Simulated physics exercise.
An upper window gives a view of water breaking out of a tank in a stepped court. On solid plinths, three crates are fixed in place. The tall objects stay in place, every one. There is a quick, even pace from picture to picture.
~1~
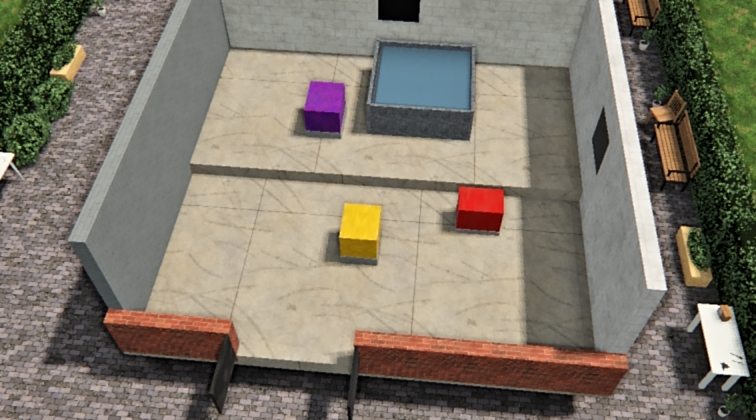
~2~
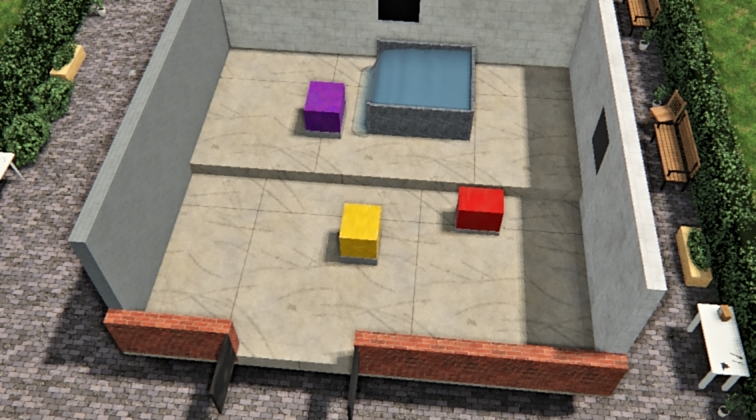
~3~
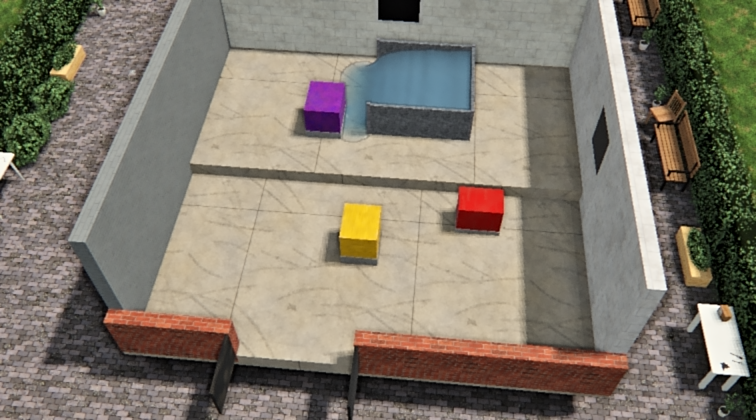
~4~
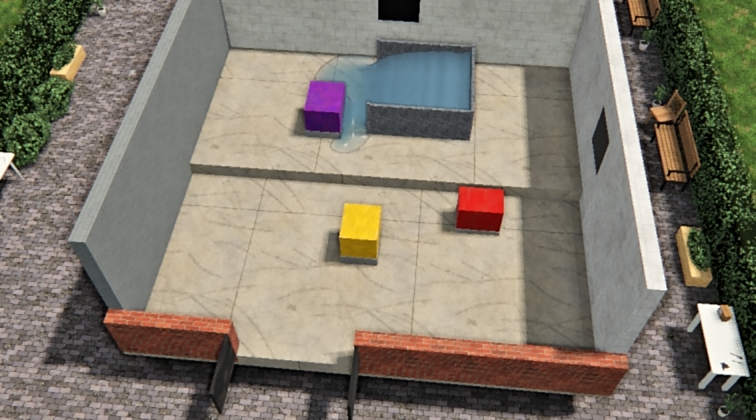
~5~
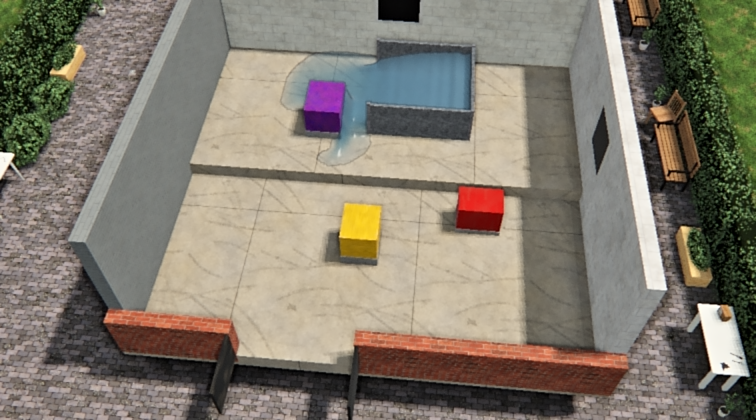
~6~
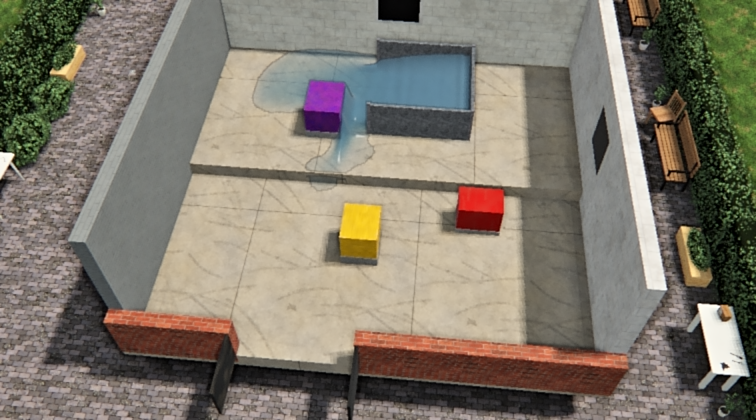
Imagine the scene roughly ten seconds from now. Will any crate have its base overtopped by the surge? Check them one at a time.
Each in turn: The purple crate is overtopped, the yellow crate is spared, the red crate is spared.
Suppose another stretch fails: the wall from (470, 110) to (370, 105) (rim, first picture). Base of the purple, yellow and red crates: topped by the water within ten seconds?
Going through them, the purple is never reached, the yellow gets reached and the red gets reached.
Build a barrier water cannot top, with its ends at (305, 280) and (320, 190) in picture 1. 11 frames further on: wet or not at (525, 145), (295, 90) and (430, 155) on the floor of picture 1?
One by one: Spared, soaked, spared.
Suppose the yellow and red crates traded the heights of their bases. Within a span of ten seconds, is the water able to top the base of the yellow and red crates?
After the swap, yellow is flooded while red avoids the flood.
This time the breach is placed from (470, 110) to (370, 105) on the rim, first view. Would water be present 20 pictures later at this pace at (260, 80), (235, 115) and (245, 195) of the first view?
First spot unwetted, second unwetted, third drenched.
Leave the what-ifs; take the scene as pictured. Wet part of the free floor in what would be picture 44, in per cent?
Roughly 65 per cent.
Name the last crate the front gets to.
It would be the crate marked red.
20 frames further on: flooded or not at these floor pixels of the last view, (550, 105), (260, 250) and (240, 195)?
First spared, second inundated, third inundated.
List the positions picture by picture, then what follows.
The first frame shows the water tank at (423, 77) is whole and still.
In the second frame, the front is at (365, 136), out from the gap at (375, 90).
In the third frame, the front is at (344, 136), out from the gap at (375, 92).
In the fourth frame, the front is at (338, 150), out from the gap at (375, 93).
In the fifth frame, water pours out at (375, 94) and has run to (304, 63).
In the sixth frame, the front is at (264, 76), out from the gap at (375, 94).
A moment on, water covers 25 % of the floor; the purple crate water round its plinth, the yellow crate water round its plinth, the red crate not reached.
Next, water covers 40 % of the floor; the purple crate water round its plinth, the yellow crate water round its plinth, the red crate water round its plinth.
Then, water covers 55 % of the floor; the purple crate water round its plinth, the yellow crate water round its plinth, the red crate water round its plinth.
Later, water covers 65 % of the floor; the purple crate water round its plinth, the yellow crate water round its plinth, the red crate water round its plinth.
In the end, water covers 85 % of the floor; the purple crate was topped, the yellow crate stayed above the water, the red crate stayed above the water.
